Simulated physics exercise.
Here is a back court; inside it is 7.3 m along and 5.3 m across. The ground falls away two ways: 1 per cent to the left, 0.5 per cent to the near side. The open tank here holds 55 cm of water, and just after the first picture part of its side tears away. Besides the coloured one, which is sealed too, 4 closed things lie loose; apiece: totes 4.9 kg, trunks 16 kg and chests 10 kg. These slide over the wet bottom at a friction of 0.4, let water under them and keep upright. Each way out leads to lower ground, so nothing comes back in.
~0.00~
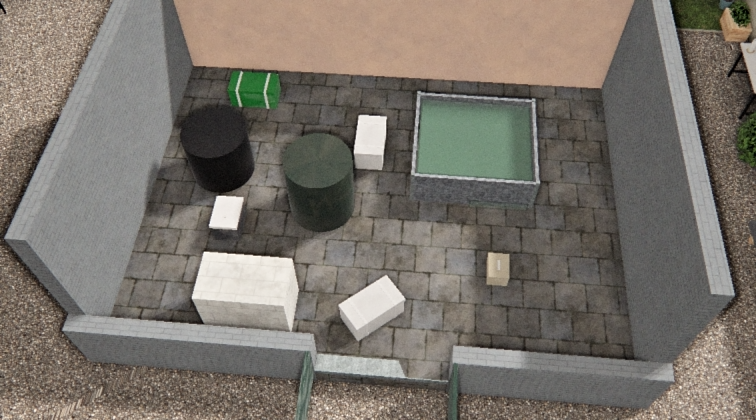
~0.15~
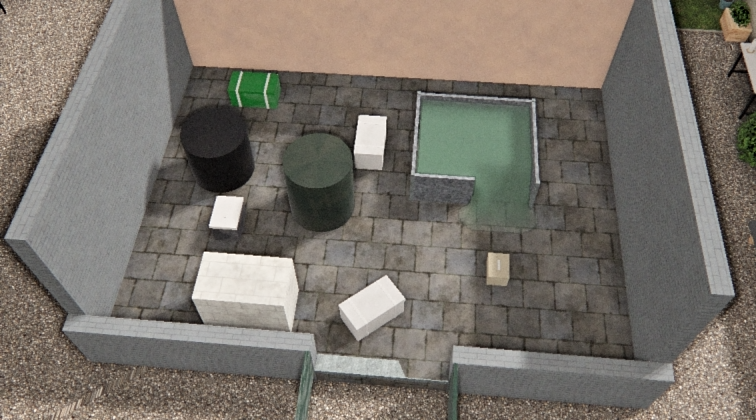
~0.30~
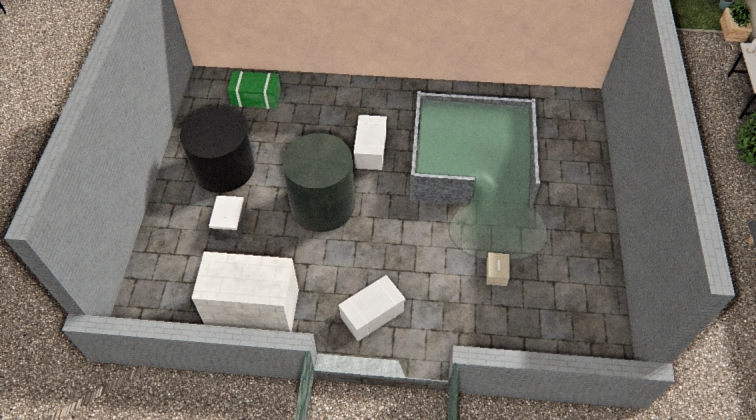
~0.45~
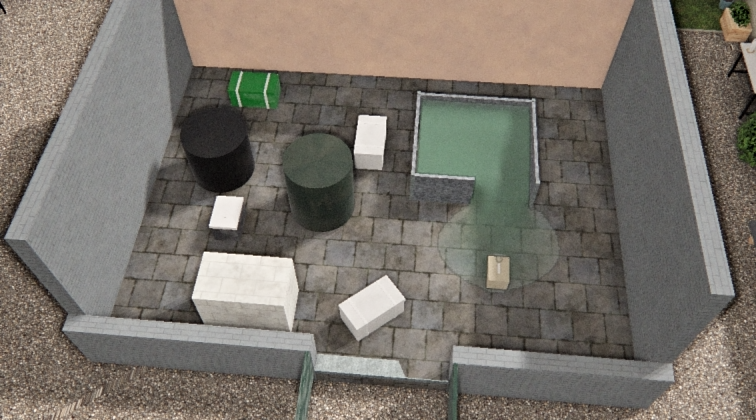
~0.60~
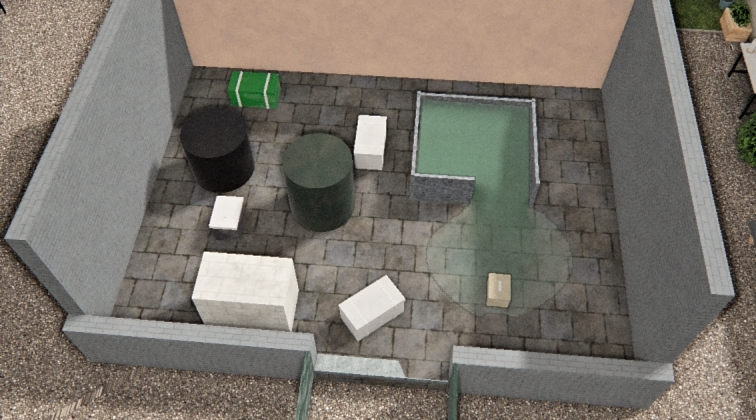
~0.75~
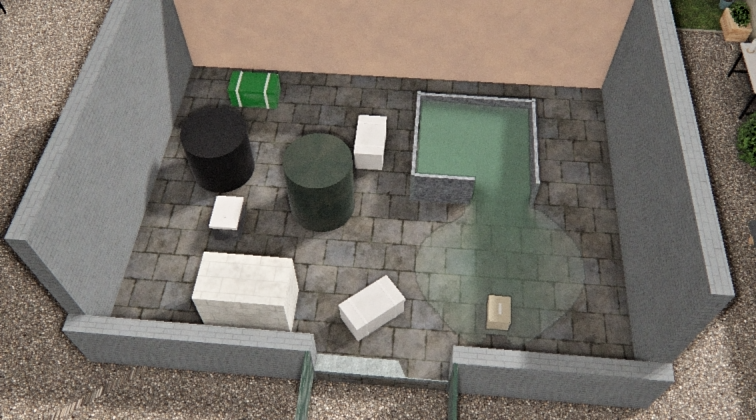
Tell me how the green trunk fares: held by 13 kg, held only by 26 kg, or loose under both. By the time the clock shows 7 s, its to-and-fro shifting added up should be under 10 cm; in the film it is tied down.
The green trunk is held by 13 kg.
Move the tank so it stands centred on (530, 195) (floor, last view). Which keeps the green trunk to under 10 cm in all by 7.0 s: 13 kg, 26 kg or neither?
For that case: Lighter one suffices.
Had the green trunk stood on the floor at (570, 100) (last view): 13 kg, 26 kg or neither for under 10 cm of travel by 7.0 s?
Lab note - result: Heavier mass required.
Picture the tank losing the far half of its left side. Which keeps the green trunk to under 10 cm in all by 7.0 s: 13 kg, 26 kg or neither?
Then neither mass suffices.
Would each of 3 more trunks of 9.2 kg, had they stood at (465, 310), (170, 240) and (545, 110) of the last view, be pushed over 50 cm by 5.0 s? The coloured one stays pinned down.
One after another they come out beyond the mark, within the mark, within the mark.
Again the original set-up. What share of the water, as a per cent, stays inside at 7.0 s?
I'd say some 76 percent hasn't gone yet.
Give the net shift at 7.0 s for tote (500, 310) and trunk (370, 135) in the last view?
The first is washed out and the second has shifted 0 centimetres.
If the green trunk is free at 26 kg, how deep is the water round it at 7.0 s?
0 cm, roughly.
After 1.4 s the green trunk would be 0 cm from its start with 13 kg and 0 cm from its start with 26 kg; 0 cm of water round it then.
After 3.1 s the green trunk would be 0 cm from its start with 13 kg and 0 cm from its start with 26 kg; 0 cm of water round it then.
After 4.9 s the green trunk would be 0 cm from its start with 13 kg and 0 cm from its start with 26 kg; 0 cm of water round it then.
After 7.0 s the green trunk would be 0 cm from its start with 13 kg and 0 cm from its start with 26 kg; 0 cm of water round it then.
